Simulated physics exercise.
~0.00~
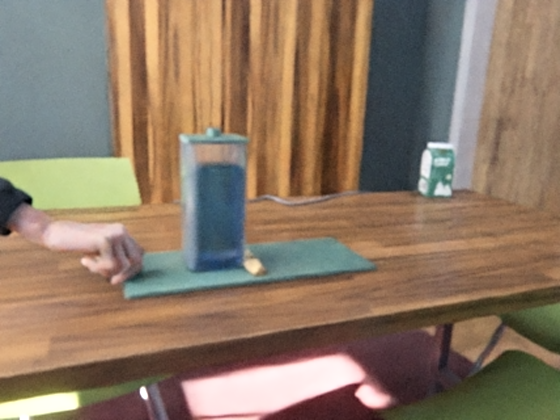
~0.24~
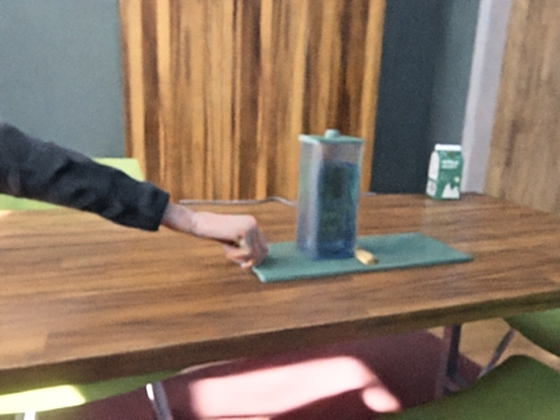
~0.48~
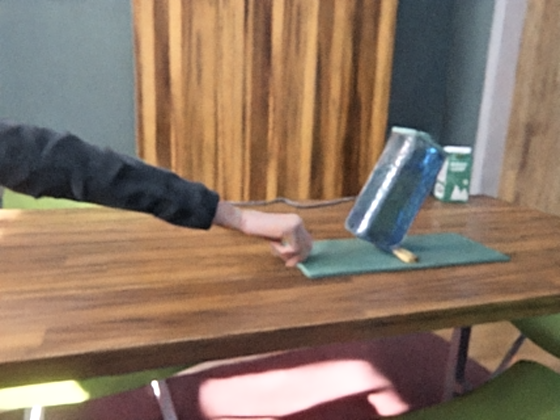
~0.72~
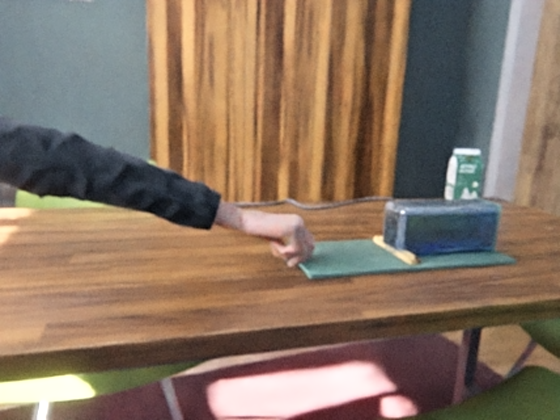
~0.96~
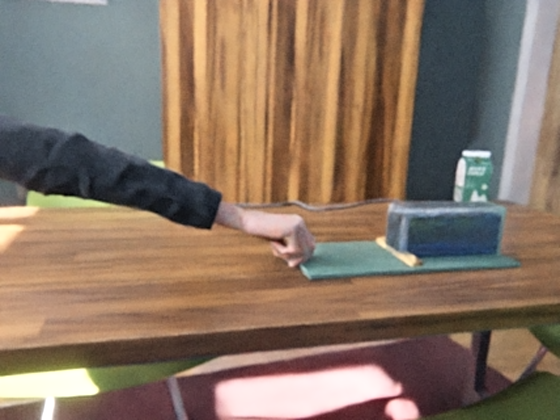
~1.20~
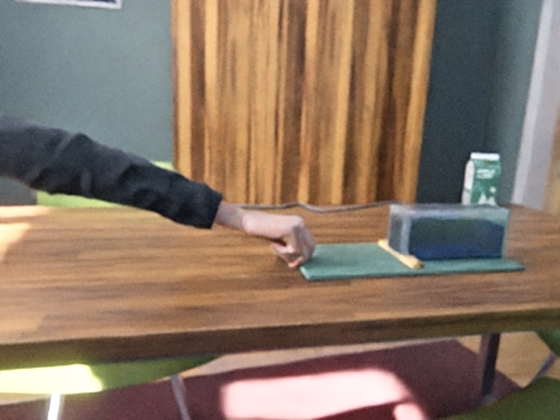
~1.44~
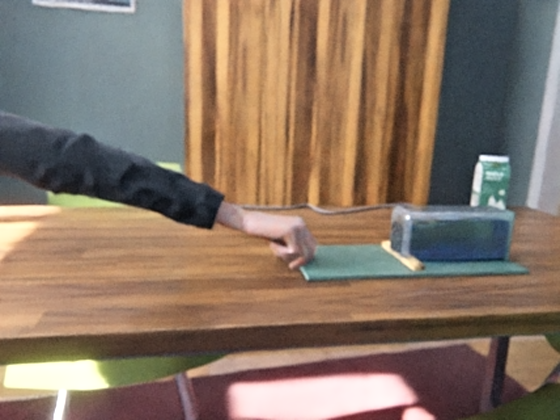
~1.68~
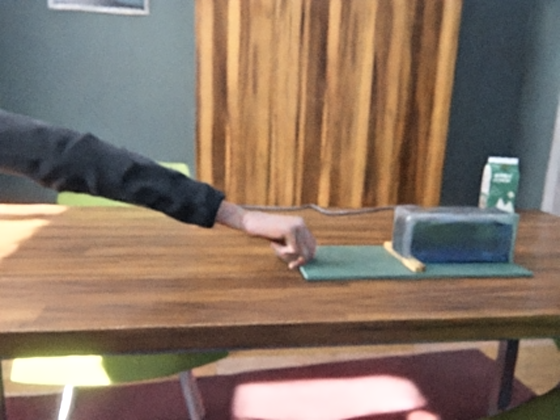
On a wooden table, a hand slides a green board right and the canister topples.
